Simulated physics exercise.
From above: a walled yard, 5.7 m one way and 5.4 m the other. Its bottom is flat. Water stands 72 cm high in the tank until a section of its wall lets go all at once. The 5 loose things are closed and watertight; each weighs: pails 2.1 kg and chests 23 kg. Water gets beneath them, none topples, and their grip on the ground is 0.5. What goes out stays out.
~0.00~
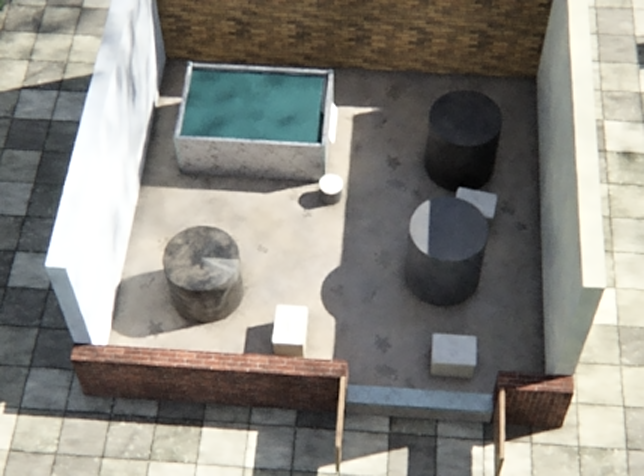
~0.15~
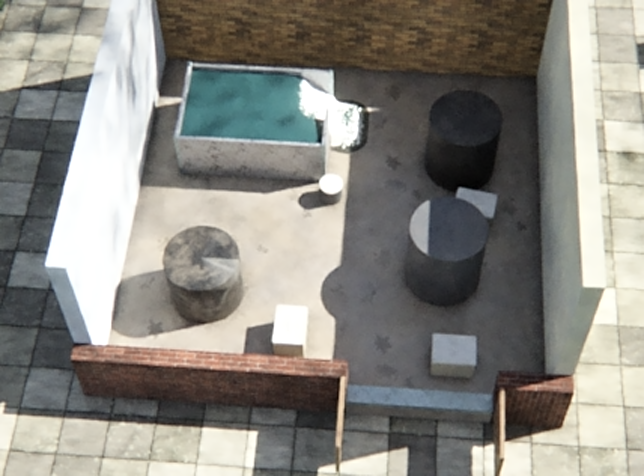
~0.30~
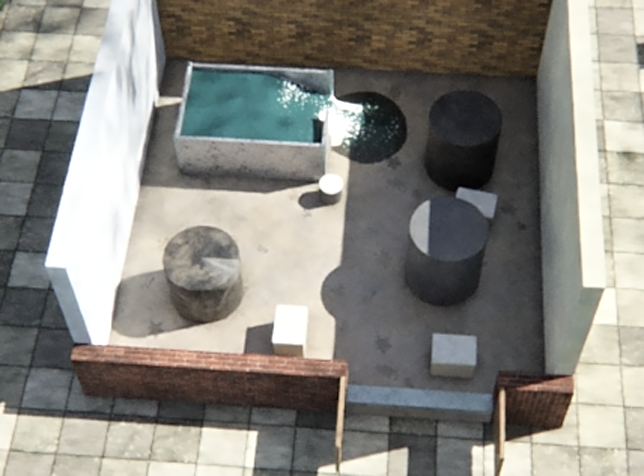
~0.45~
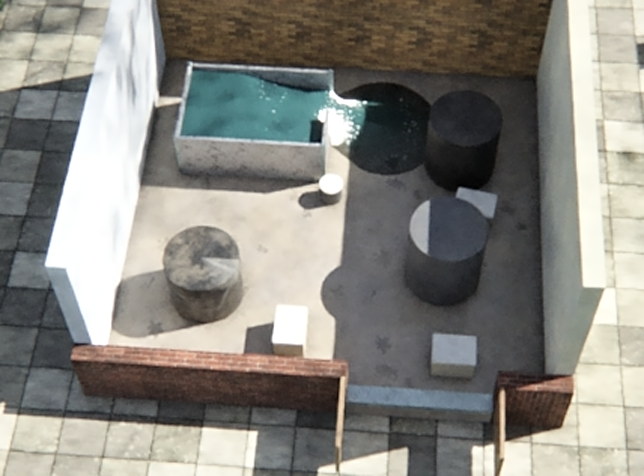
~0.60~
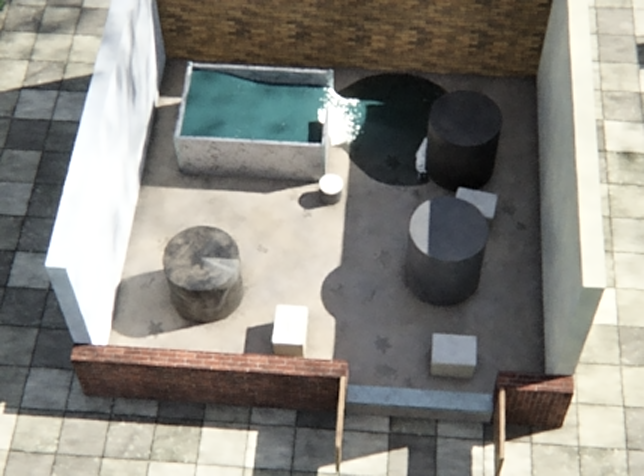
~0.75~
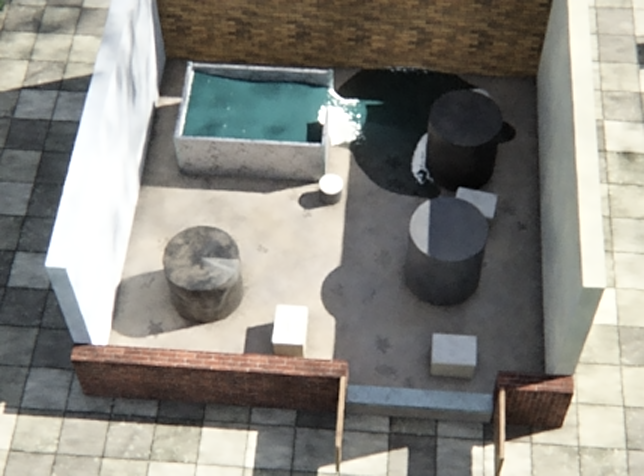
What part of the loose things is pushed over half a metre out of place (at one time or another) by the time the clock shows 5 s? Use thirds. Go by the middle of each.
That comes to not even a third.
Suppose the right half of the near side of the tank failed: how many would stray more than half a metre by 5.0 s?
In that case 3 of them.
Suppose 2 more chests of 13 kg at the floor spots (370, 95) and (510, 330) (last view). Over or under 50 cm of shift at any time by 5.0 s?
In that order: Past it, past it.
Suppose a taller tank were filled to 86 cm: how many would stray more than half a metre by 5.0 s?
In that case 2 of them.
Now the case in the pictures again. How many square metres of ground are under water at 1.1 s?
Some 8.0 m2.
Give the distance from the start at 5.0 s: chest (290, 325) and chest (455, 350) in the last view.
In that order: 0 cm, 20 cm.
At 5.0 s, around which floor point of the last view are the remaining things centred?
Around (395, 303).
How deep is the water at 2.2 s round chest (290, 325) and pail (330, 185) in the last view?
Roughly 0 and 0 cm.
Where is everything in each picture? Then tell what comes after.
In the first picture, a pail is out of sight; a chest at (454, 349) rests on the ground; water covers 2.6 m2; 0 of 5 have shifted.
In the second picture, a pail is out of sight; a chest at (454, 349), on the bottom; water covers 3.1 m2; 0 of 5 have shifted.
In the third picture, a pail is out of sight; a chest at (454, 349), on the bottom; 3.8 m2 under water; 0 of 5 have shifted.
In the fourth picture, a pail is out of sight; a chest at (454, 349), on the bottom; water covers 4.7 m2; 0 of 5 have shifted.
In the fifth picture, a pail is out of sight; a chest at (454, 349) rests on the ground; 5.5 m2 under water; 1 of 5 have shifted.
The sixth picture shows a pail at (478, 97) rests on the ground, 41 cm from its start; a chest at (454, 349), on the bottom; water covers 6.5 m2; 1 of 5 have shifted.
After 1.1 s 1 of 5 are over 50 cm from their spots; 0 afloat.
After 2.2 s 1 of 5 are over 50 cm from their spots; 1 afloat.
After 3.5 s 1 of 5 are over 50 cm from their spots; 2 afloat.
After 5.0 s 1 of 5 are over 50 cm from their spots, and 1 have been at some point; 0 afloat.
